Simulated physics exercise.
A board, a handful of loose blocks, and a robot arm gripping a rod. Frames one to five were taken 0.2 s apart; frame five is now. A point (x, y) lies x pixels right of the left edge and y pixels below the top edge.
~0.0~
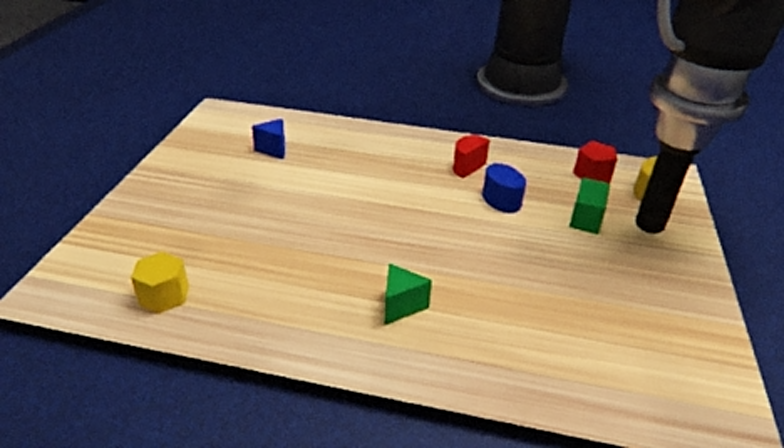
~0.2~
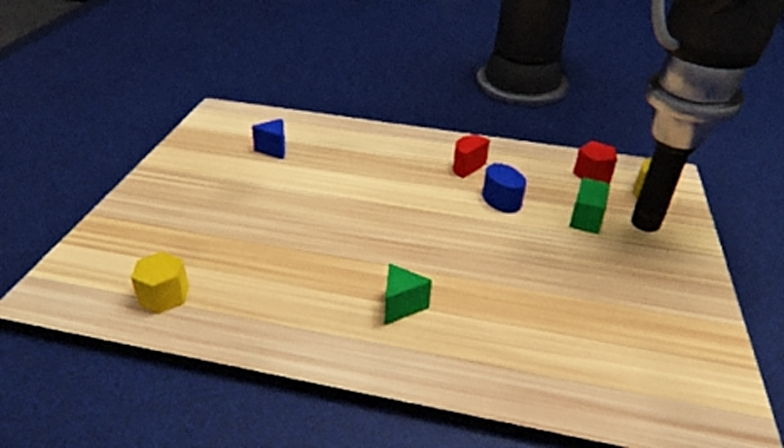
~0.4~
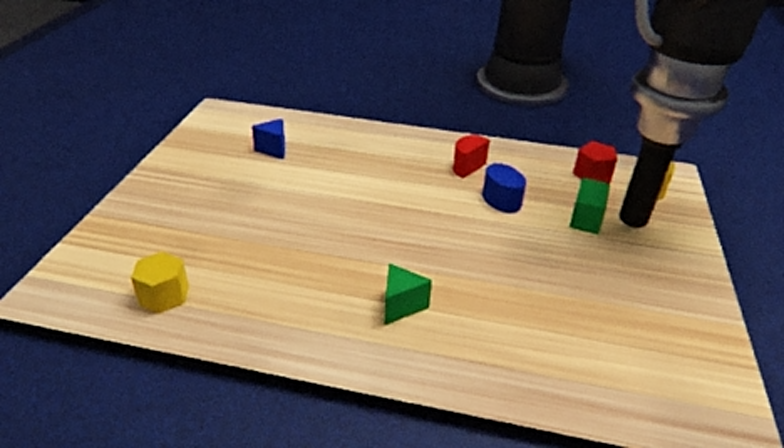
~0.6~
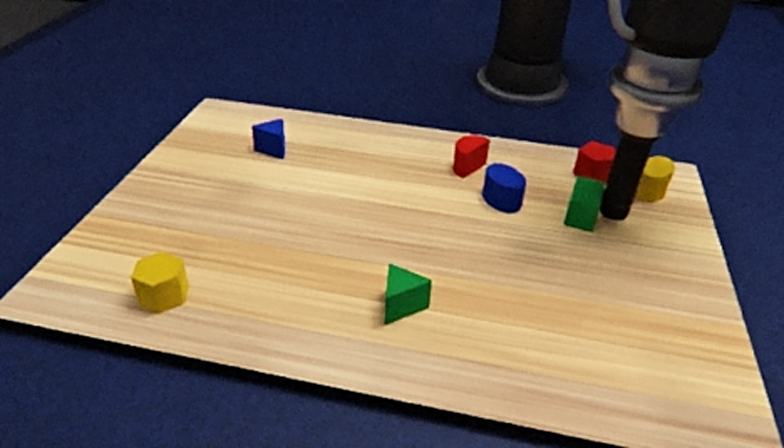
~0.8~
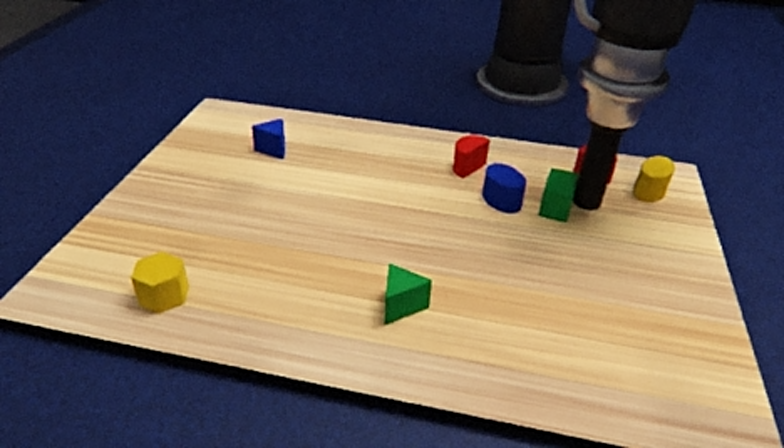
A robot arm holding a dark rod reaches down over the right side of a light wooden board on a blue surface, seen from above at an angle. A blue triangle sits far left, a yellow hexagon and green triangle nearer, and red, blue, green and yellow blocks toward the far right. The rod slides left, meets the green oblong block and pushes it a short way toward the blue elliptical one, while the camera stays still.
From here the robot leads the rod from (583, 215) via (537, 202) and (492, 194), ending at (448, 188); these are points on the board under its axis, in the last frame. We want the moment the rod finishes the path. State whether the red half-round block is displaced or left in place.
Answer: Unmoved.
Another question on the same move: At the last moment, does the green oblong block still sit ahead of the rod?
Short answer: Yes.
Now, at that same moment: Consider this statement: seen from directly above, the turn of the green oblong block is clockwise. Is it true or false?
Answer: False.
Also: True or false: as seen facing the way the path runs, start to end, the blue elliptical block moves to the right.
Answer: False.
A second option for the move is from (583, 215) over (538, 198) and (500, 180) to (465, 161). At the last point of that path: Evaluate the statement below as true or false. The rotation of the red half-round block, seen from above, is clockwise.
It is false.
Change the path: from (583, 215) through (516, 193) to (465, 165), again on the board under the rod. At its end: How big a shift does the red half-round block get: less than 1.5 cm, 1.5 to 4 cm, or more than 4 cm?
Between 1.5 and 4 cm.
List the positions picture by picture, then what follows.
In the first frame, rod tip at (650, 226); block tops, red half-round block at (471, 142); blue elliptical block at (506, 174); green oblong block at (594, 192).
In the second frame, rod at (645, 224); blocks unchanged.
In the third frame, rod at (633, 220); blocks unchanged.
In the fourth frame, rod at (613, 213); green oblong block at (589, 190).
In the fifth frame, rod at (587, 203); red half-round block at (471, 142); blue elliptical block at (506, 174); green oblong block at (562, 181).
The first path, step by step. One third of the way, rod at (539, 191); blue elliptical block at (482, 172), turned 20° clockwise; green oblong block at (513, 172), turned 25° anticlockwise.
Two thirds of the way, rod at (493, 182); blue elliptical block at (436, 165); green oblong block at (467, 164), turned 25° anticlockwise.
At the end, rod at (449, 177); red half-round block in place; blue elliptical block at (391, 161); green oblong block at (422, 160), turned 25° anticlockwise.
